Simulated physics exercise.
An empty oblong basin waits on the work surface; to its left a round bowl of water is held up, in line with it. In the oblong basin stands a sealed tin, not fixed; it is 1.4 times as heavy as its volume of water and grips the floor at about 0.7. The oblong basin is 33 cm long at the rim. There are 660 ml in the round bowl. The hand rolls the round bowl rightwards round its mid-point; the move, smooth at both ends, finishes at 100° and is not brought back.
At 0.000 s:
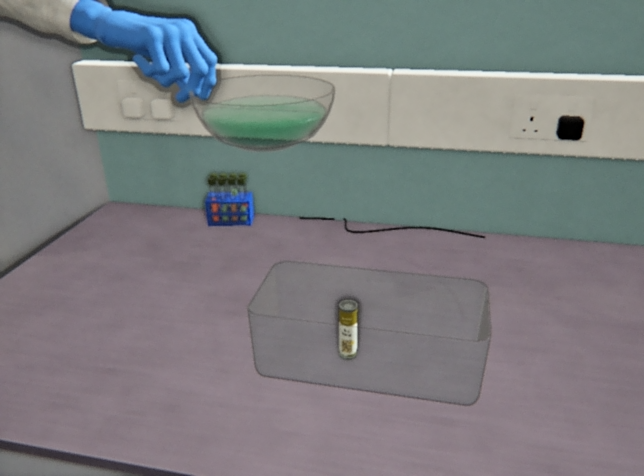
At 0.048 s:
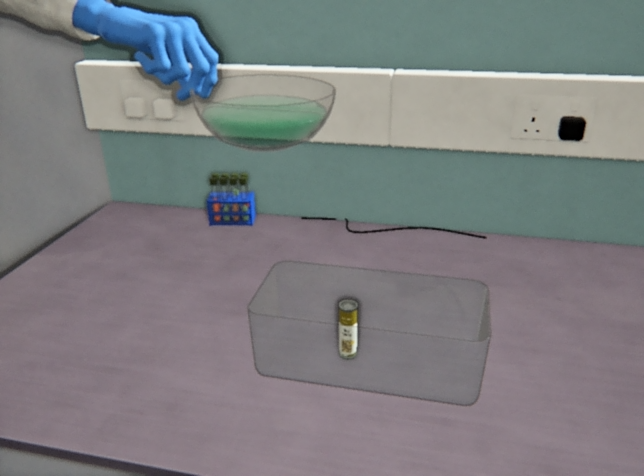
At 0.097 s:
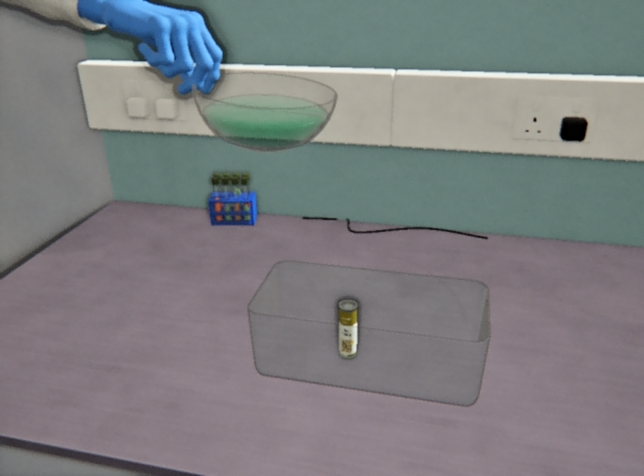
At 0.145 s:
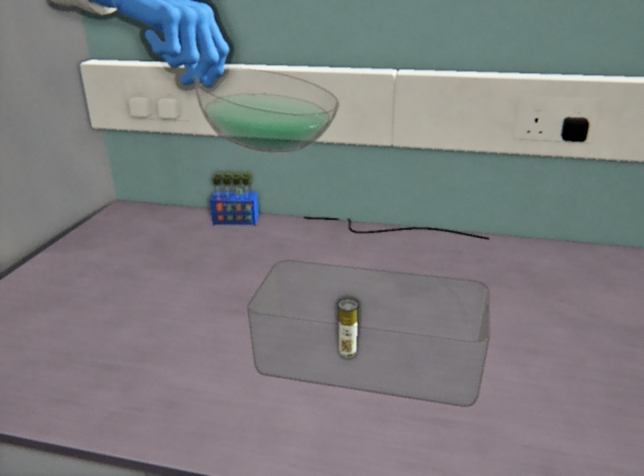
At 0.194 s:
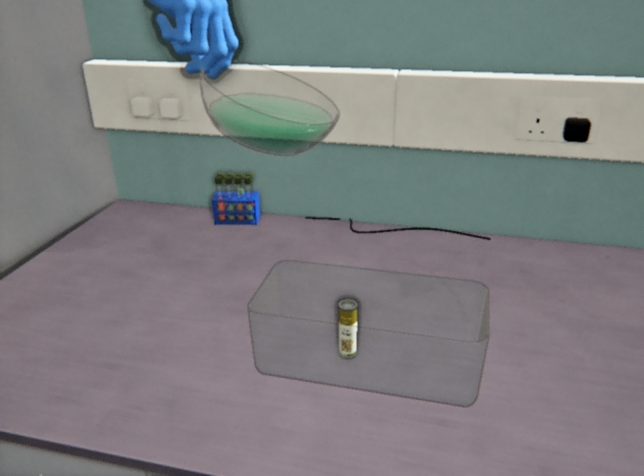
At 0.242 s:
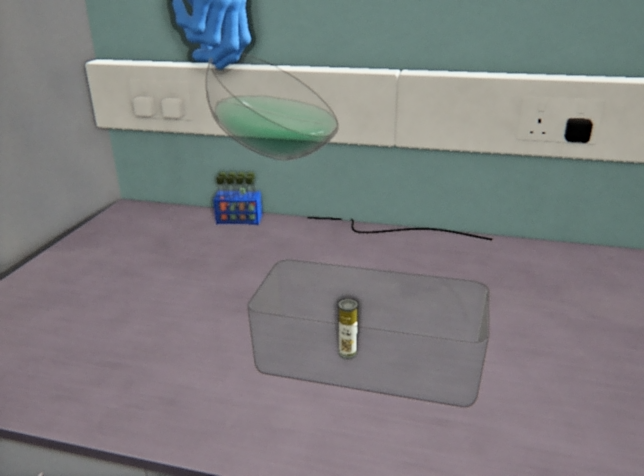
On a laboratory bench, a blue-gloved hand tilting a clear bowl of green liquid rightwards above an oblong basin holding a small vial.
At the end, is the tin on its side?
The tin goes over.
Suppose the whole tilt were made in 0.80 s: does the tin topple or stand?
The tin falls.
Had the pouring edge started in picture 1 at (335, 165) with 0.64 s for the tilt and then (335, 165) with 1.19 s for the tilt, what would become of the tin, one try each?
First it keeps standing; then it remains upright.
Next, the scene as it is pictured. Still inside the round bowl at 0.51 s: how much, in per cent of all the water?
Some 10 per cent.
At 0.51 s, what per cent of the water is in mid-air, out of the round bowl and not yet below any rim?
About 78 per cent.
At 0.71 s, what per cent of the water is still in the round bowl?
Some 0 per cent.
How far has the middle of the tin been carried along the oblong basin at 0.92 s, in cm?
About 5 cm.
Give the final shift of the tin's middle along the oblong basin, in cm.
About 6.5 cm.
Then, 0.51 s in, the tilt is 90° and 9 per cent is still to pour; the tin stands where it began.
Then, 0.71 s in, the tilt is 100° and 0 per cent is still to pour; the tin leans 13°.
Then, 0.92 s in, the tilt is 100° and 0 per cent is still to pour; the tin leans 58°.
Then, 1.14 s in, the tilt is 100° and 0 per cent is still to pour; the tin lies on its side.
Finally, the tin lies on its side.
